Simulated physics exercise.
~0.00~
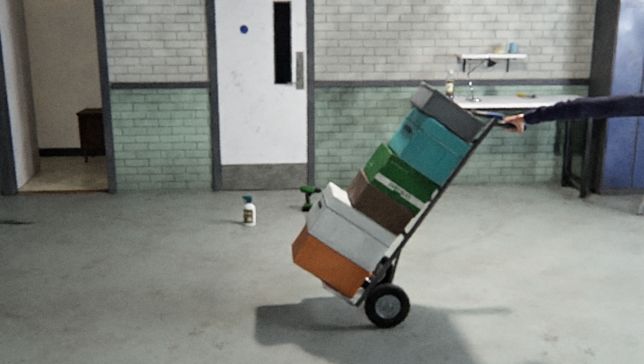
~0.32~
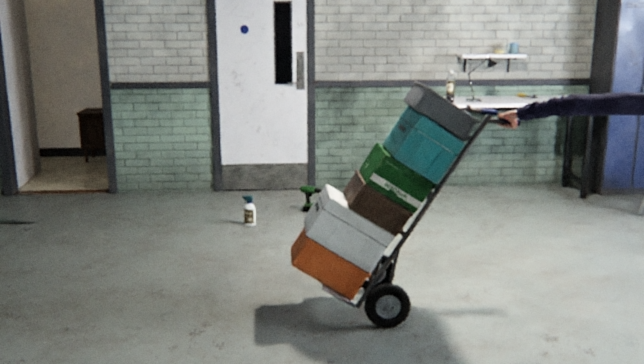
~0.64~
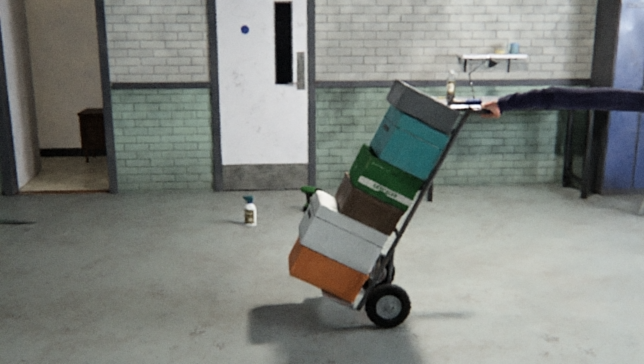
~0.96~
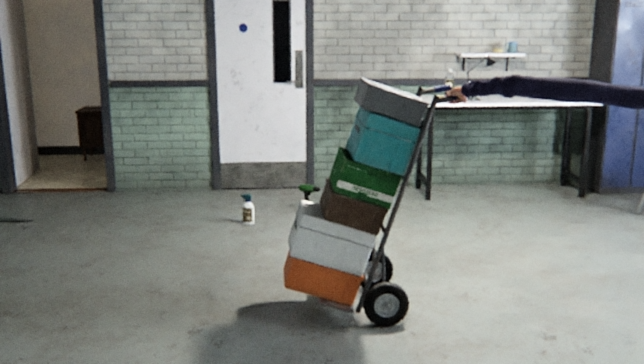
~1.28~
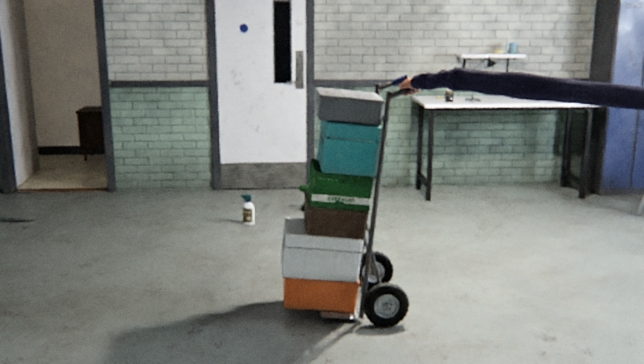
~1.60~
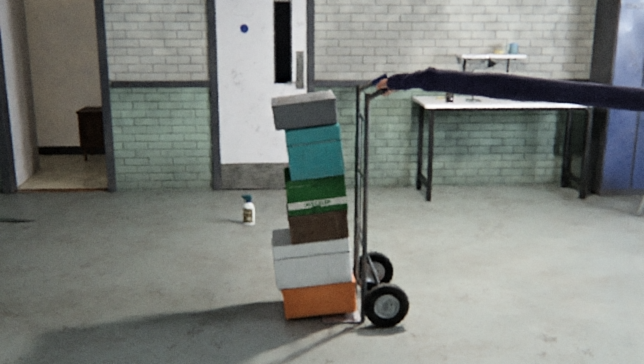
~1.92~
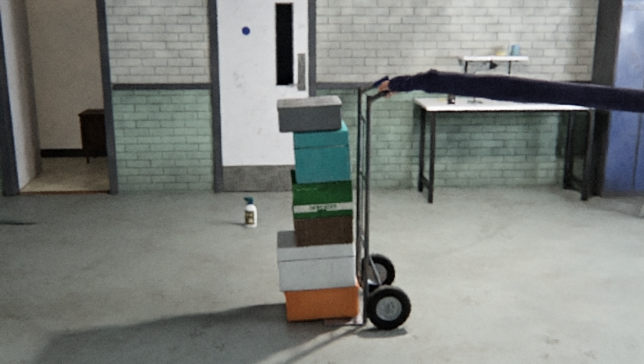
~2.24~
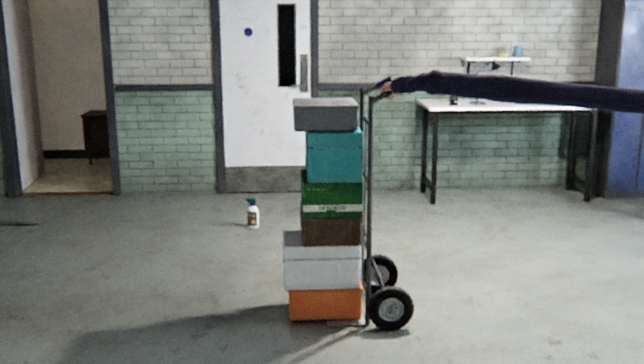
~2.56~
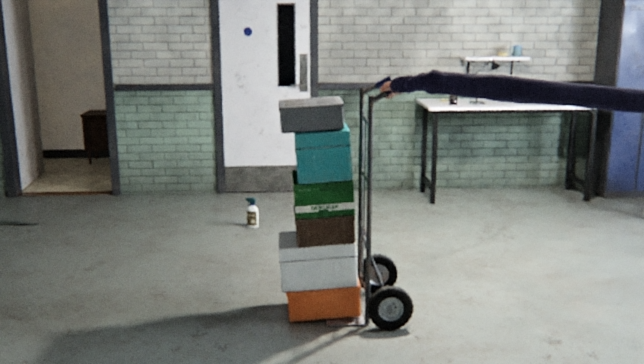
A hand truck stacked with six boxes leans back toward the right in a workshop with white and green brick walls, seen from the side by a slightly swaying camera. A dark-sleeved arm reaches in from the right, holding its handle. From the bottom, the boxes are orange, white, brown, green, turquoise and grey. The arm swings the truck upright, and it stops abruptly. The stack tips left away from the frame, rocks back right, then leans slightly left again. Nothing falls, and the uneven tower remains standing, the grey box shifted leftward on top.
